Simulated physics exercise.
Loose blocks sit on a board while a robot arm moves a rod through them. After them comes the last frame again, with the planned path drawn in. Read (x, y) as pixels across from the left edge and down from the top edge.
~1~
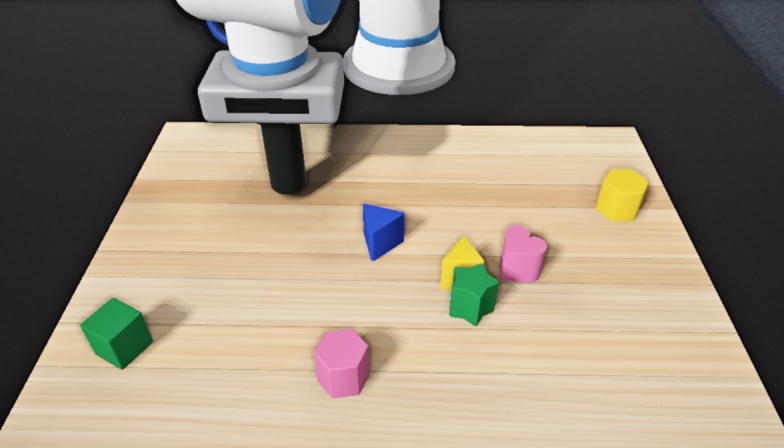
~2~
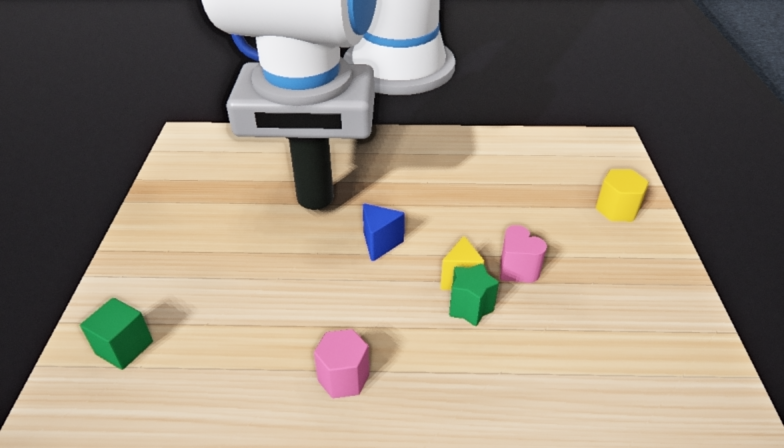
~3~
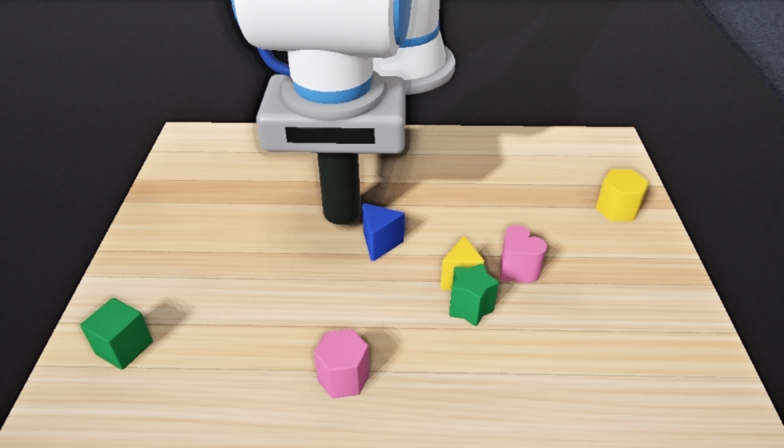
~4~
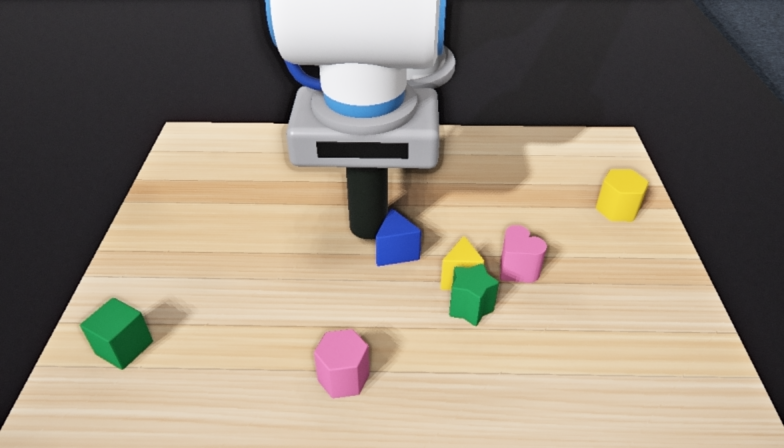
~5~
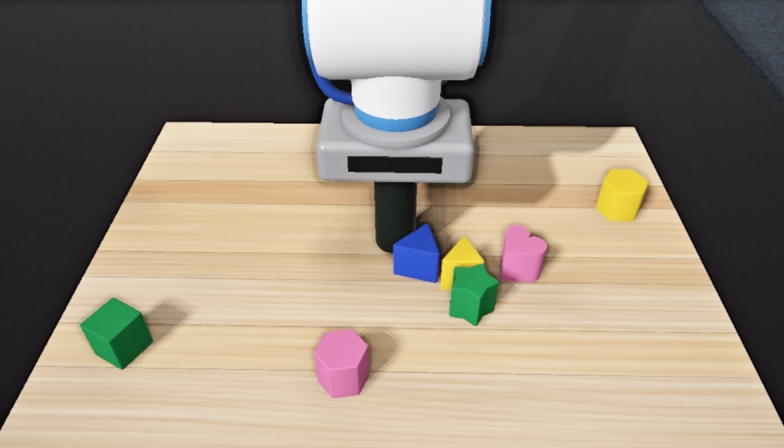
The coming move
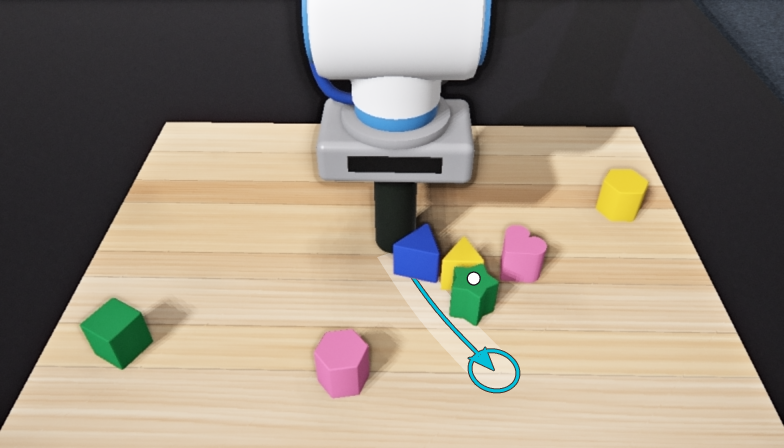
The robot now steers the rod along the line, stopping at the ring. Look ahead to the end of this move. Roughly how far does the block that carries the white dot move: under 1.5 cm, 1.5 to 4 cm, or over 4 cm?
Shift of 1.5 to 4 cm.
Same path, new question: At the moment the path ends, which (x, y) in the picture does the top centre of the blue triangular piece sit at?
Its top face will be centred at roughly (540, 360).
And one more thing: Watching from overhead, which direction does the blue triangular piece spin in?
Verdict: Counterclockwise.
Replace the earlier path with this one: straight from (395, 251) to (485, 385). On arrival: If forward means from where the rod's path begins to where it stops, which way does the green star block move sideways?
Seen from start to end, it moves left.
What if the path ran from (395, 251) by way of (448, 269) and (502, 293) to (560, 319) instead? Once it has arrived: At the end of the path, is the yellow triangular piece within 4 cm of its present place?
No.
The line goes from (395, 251) via (435, 307), ending at (494, 370); the dot is on the green star block.
What follows on the original path. One third of the way, rod (421, 279); blue triangular piece (450, 279); yellow triangular piece (471, 254), turned 40° anticlockwise; green star block (490, 287), turned 15° anticlockwise.
Two thirds of the way, rod (454, 319); blue triangular piece (490, 319), turned 15° anticlockwise; yellow triangular piece (472, 255), turned 50° anticlockwise; green star block (509, 291), turned 40° anticlockwise.
At the end, rod (496, 361); blue triangular piece (540, 360), turned 25° anticlockwise; yellow triangular piece (472, 255), turned 50° anticlockwise; green star block (510, 291), turned 45° anticlockwise; pink heart unmoved.
